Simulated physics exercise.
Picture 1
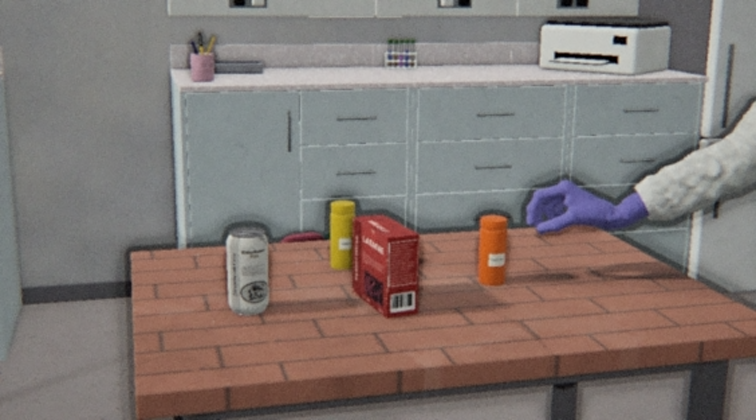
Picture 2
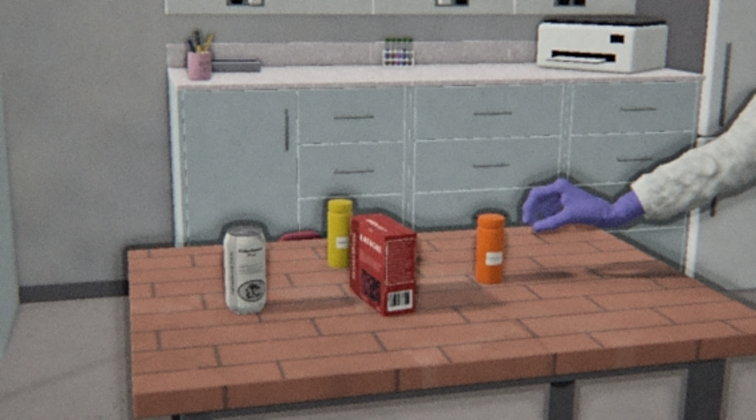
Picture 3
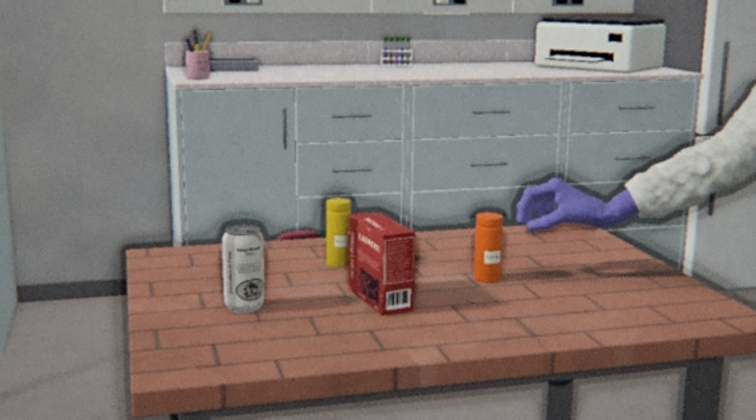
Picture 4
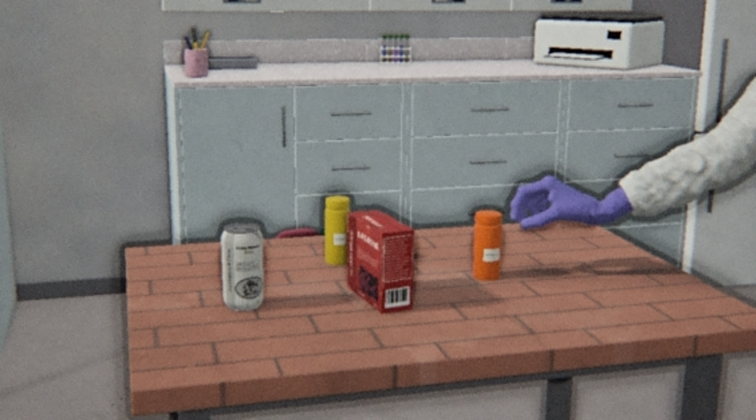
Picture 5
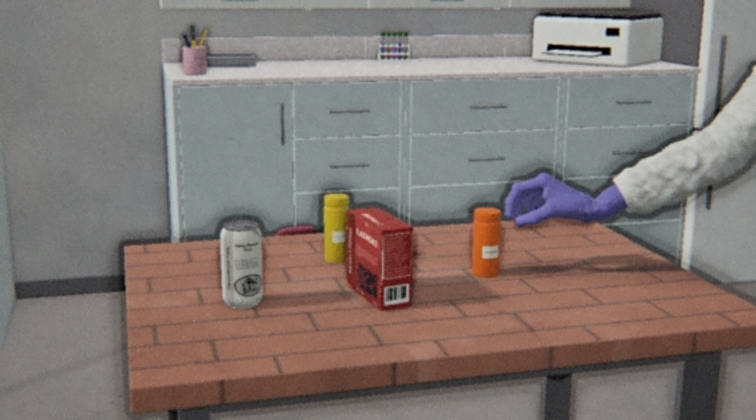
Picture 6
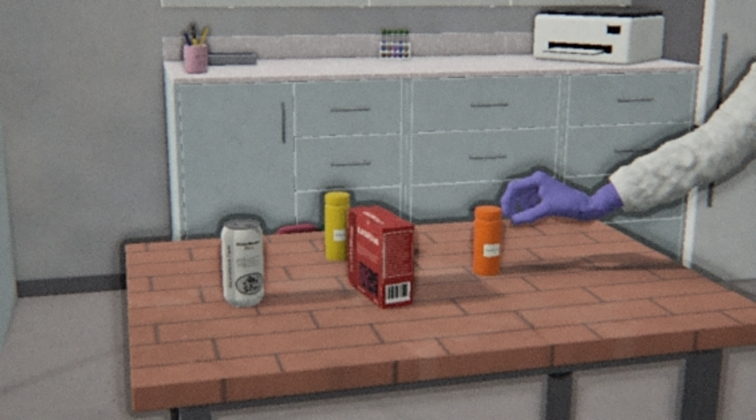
A purple-gloved hand in a fuzzy white sleeve moved slightly left toward an orange shaker on a brick-patterned table, while the shaker, a red box, a yellow container and a silver can stayed standing.
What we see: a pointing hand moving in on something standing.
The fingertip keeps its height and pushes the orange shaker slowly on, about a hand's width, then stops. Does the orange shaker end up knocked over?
Yes, it goes over.
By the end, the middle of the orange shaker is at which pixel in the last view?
Near pixel (435, 264).
Then, 0.70 s after the last picture, orange shaker tipped 31° from how it was near (470, 240).
Then, 1.00 s after the last picture, orange shaker on its side near (434, 263).
At rest, tipped over on the table, orange shaker. Seen from the same camera at the end, orange shaker near (434, 264).
